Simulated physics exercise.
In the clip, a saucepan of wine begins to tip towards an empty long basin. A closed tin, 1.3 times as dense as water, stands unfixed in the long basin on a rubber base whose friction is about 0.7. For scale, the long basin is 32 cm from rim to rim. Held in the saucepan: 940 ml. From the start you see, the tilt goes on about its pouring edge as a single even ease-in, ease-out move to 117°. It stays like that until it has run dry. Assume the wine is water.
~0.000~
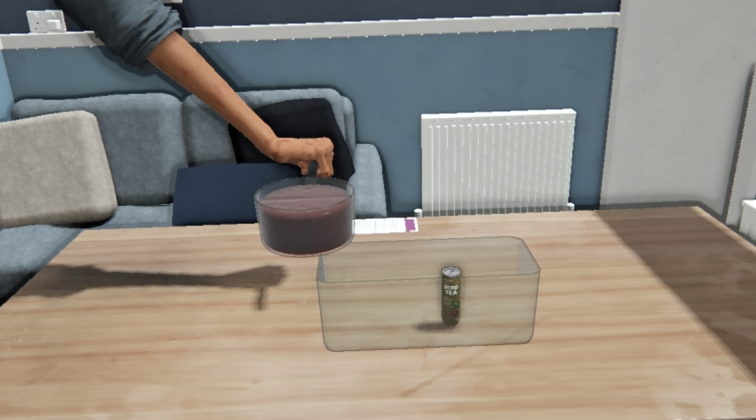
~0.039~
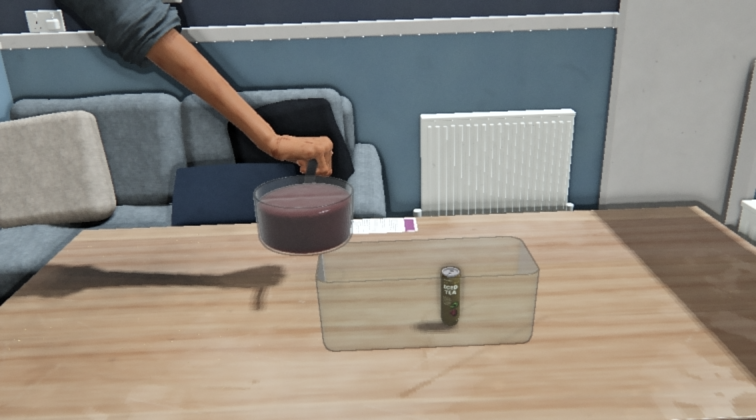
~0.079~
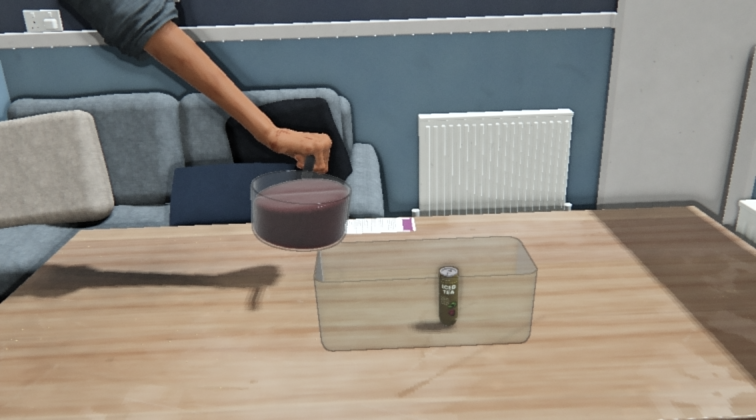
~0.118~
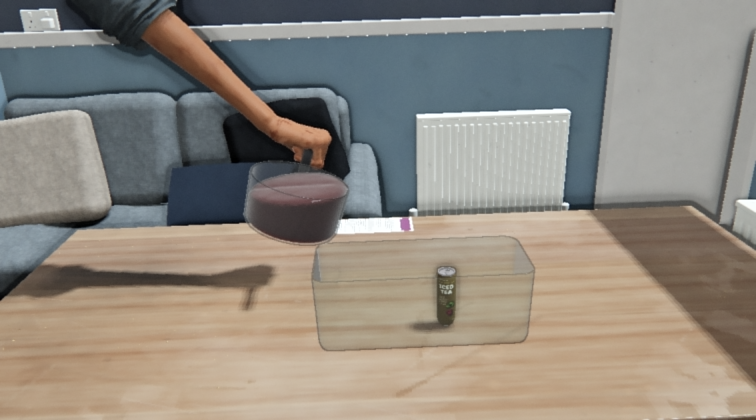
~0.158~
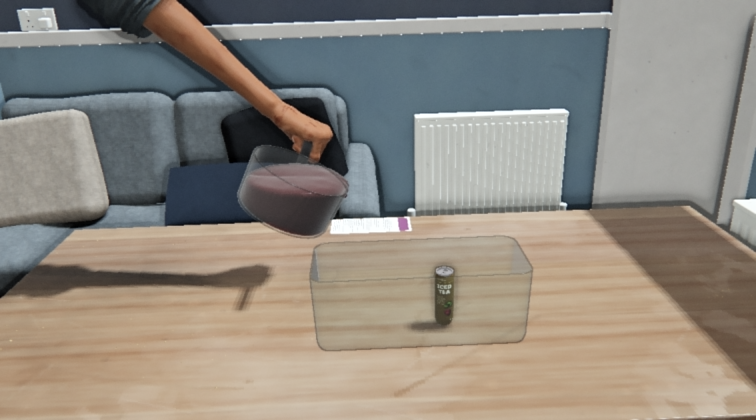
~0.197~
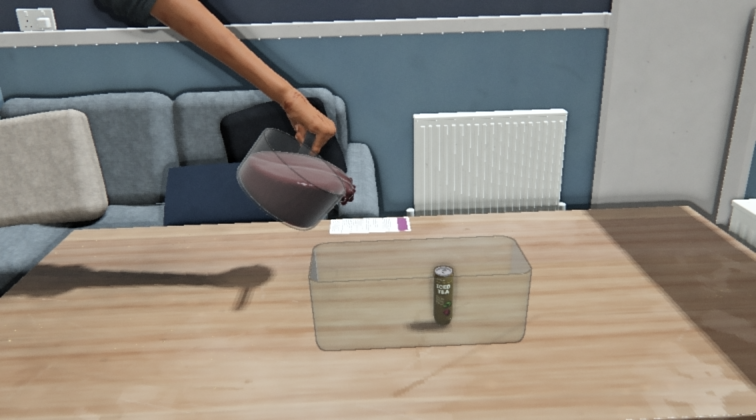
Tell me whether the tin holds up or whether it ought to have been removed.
It does not capsize.
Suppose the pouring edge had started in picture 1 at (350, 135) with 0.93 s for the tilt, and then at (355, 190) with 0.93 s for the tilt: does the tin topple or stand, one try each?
Try 1: Still standing; try 2: Tipped over.
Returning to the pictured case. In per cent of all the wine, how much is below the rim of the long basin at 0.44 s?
About 12%.
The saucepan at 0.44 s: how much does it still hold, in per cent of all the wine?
34 %.
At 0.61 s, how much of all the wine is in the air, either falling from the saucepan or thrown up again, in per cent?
Estimate: About 10 in a hundred.
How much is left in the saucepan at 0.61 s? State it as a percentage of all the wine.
Near 2 percent, more or less.
Then, 0.44 s in, the tilt is 113° and 34 per cent is still to pour; the tin stands where it began.
Then, 0.61 s in, the tilt is 117° and 2 per cent is still to pour; the tin stands 4 cm from where it began.
Then, 0.79 s in, the tilt is 117° and 0 per cent is still to pour; the tin stands 7 cm from where it began.
Then, 0.99 s in, the tilt is 117° and 0 per cent is still to pour; the tin stands 7 cm from where it began.
Finally, the tin stands 7 cm from where it began.
